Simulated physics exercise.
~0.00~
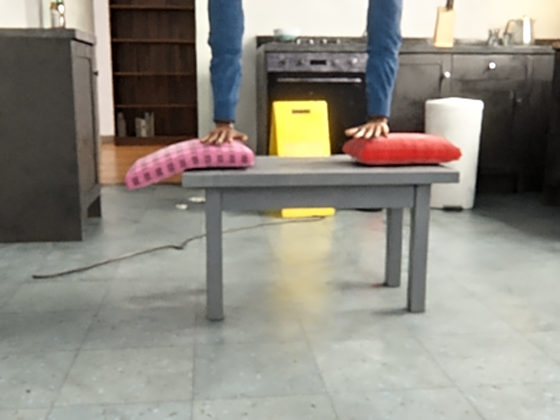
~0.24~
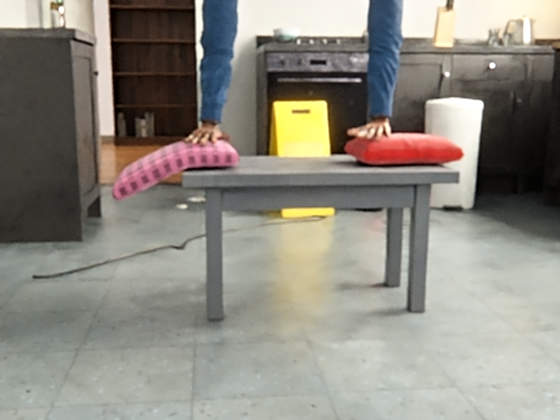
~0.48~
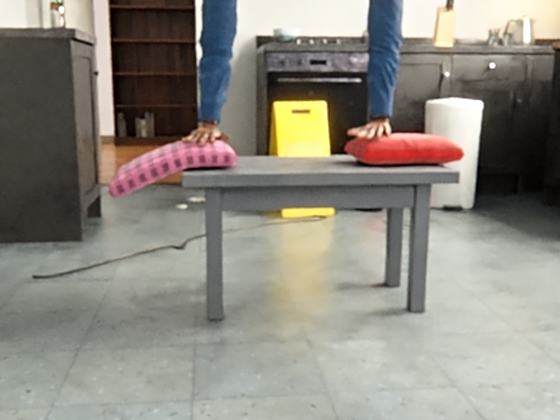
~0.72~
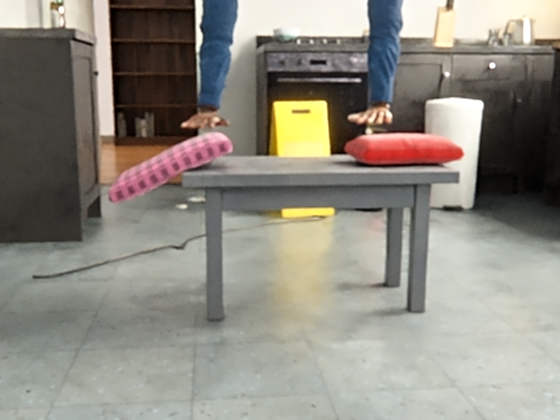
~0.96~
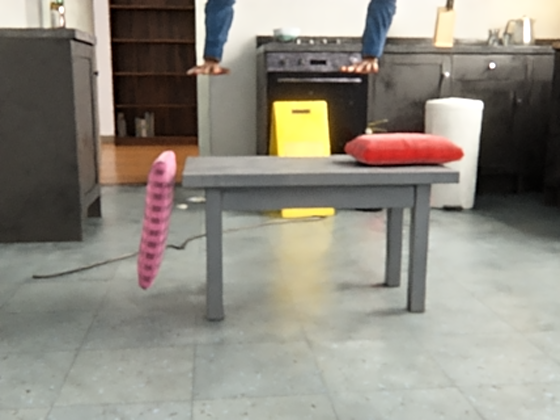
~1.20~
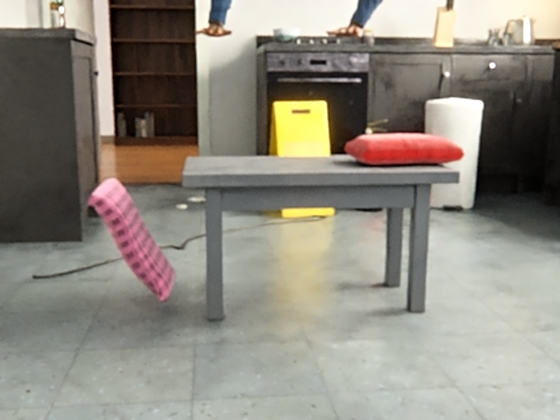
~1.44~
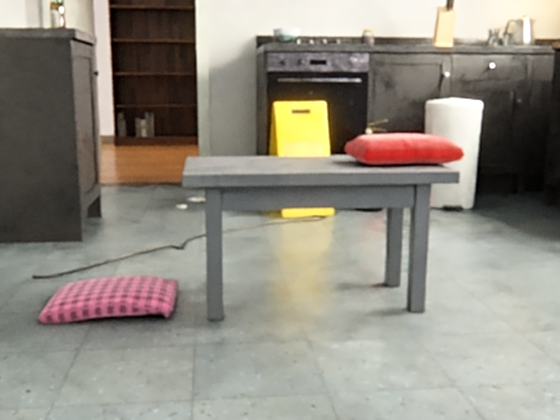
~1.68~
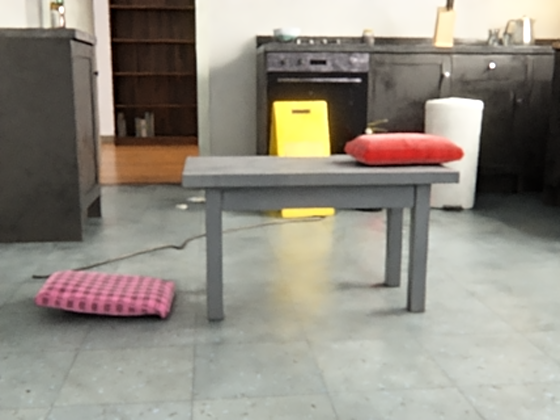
Two hands in blue sleeves press down on a pink checked folded blanket at the left end of a grey side table and a red soft bag at the right. The still view looks across a grey kitchen floor toward dark cabinets, an oven, a yellow board and a white bin. The blanket shifts left until it droops over the table's edge. The hands then lift away and rise out of sight while the blanket tips off, turns upright and drops. It lands flat on the floor at the left, and the red bag stays unmoved on the table.
